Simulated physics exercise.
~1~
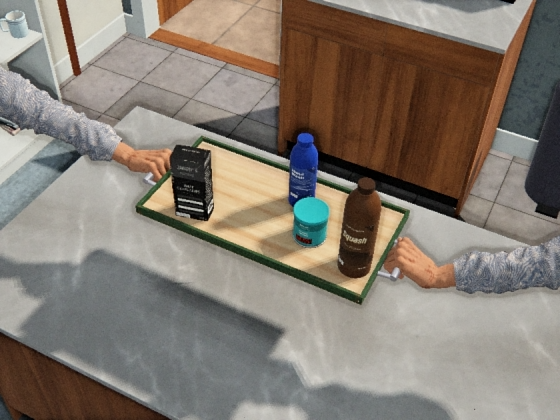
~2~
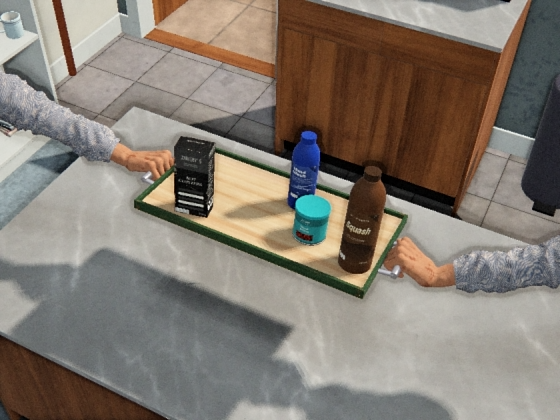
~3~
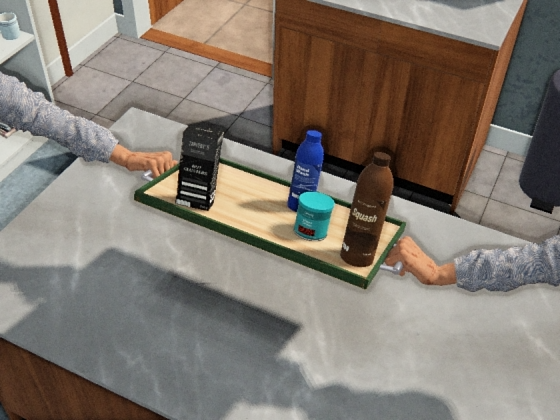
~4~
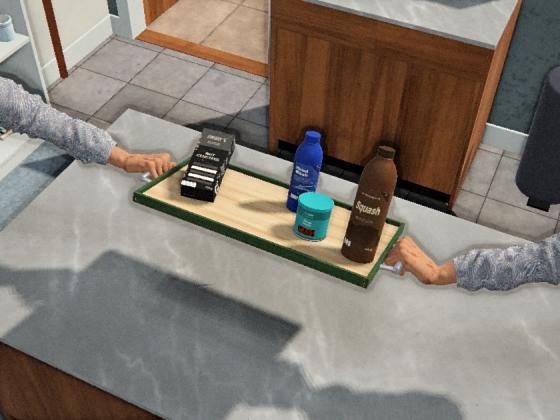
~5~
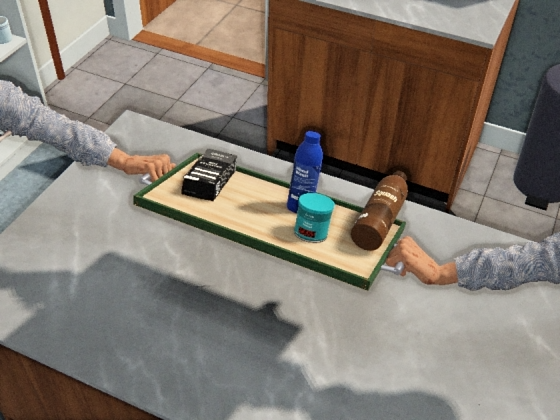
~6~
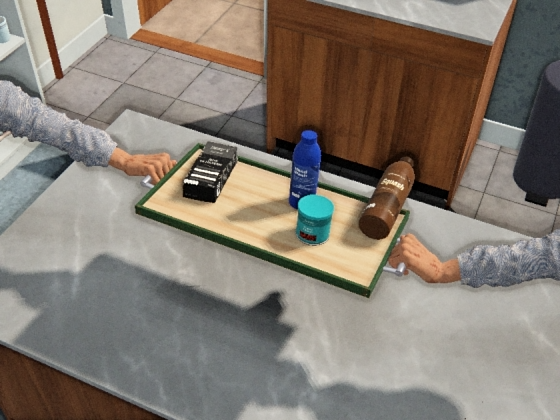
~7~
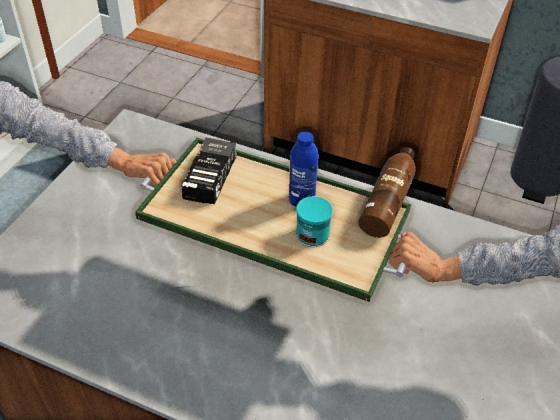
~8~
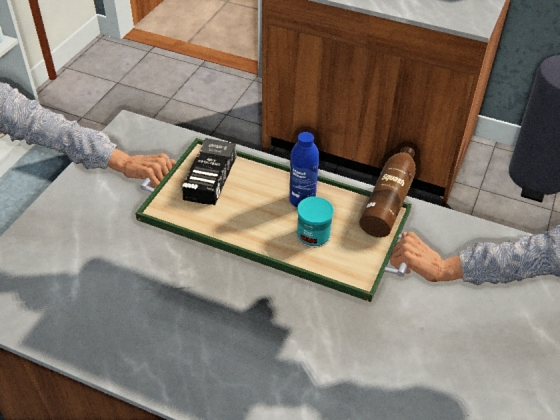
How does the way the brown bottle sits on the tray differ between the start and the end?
The brown bottle stands upright on the tray at the start, but at the end it is lying on its side.
